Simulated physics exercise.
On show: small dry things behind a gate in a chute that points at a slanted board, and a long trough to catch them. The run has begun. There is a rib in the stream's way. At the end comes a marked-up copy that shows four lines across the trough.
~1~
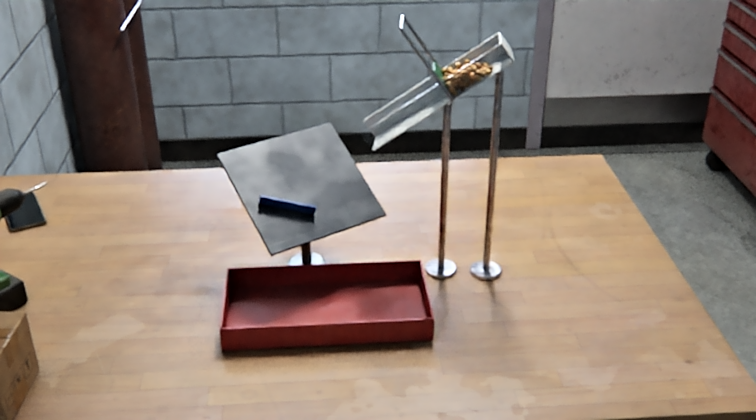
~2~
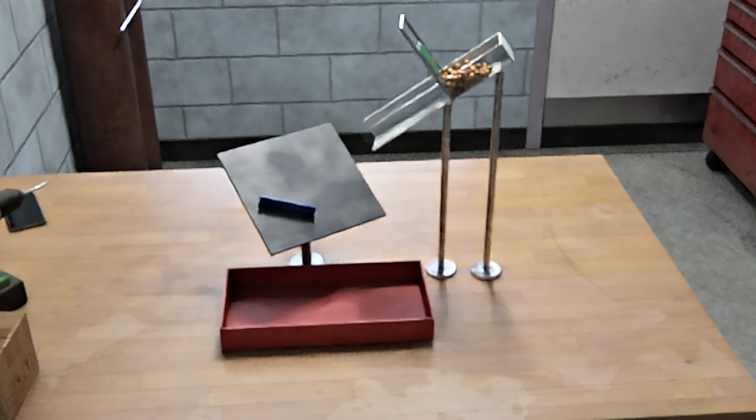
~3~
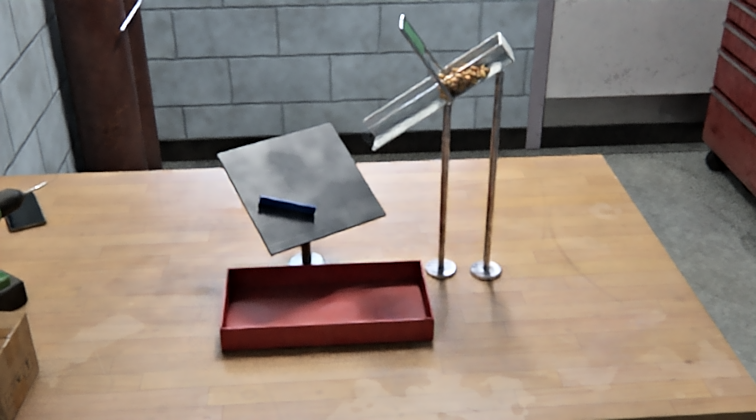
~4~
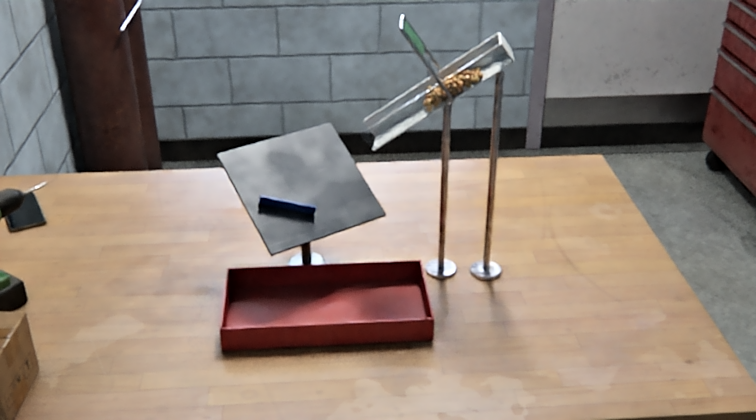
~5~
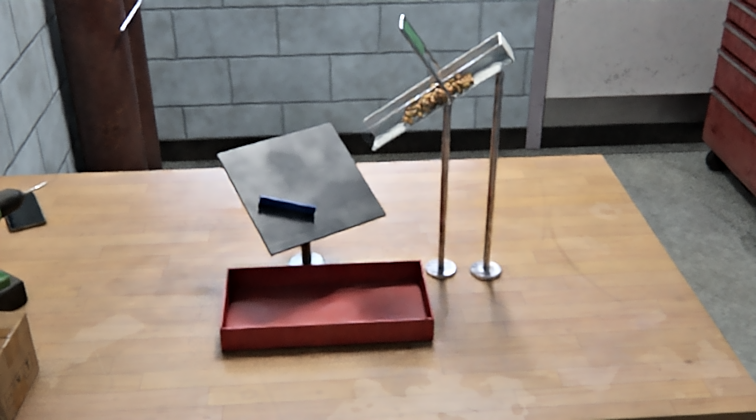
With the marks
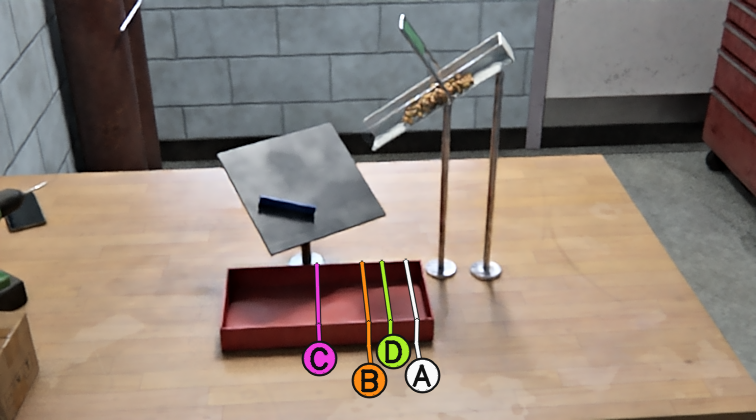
In a workshop with a grey block wall and a red tool cabinet at the far right, a fixed camera looks slightly down on a wooden table. A clear chute holding small golden-brown beads slopes down to the left on two metal rods, beside a tilted dark board with a blue rib and a red trough in front. The gate lifts, and the beads slide partway down the chute in a lengthening cluster.
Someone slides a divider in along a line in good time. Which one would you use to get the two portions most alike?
B works best here.
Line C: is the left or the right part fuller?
The right side.
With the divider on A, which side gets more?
Left.
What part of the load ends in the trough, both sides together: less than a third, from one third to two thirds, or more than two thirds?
About that: More than two thirds.
On the marked copy, line A crosses the front rim at (416, 319); line B crosses the front rim at (368, 321); line C crosses the front rim at (318, 324); line D crosses the front rim at (390, 320).
With A, of what is caught, the larger part on the left of the divider, about a tenth on the right.
With B, of what is caught, roughly half on the left of the divider, roughly half on the right.
With C, of what is caught, about a tenth on the left of the divider, almost all on the right.
With D, of what is caught, almost all on the left of the divider, about a tenth on the right.
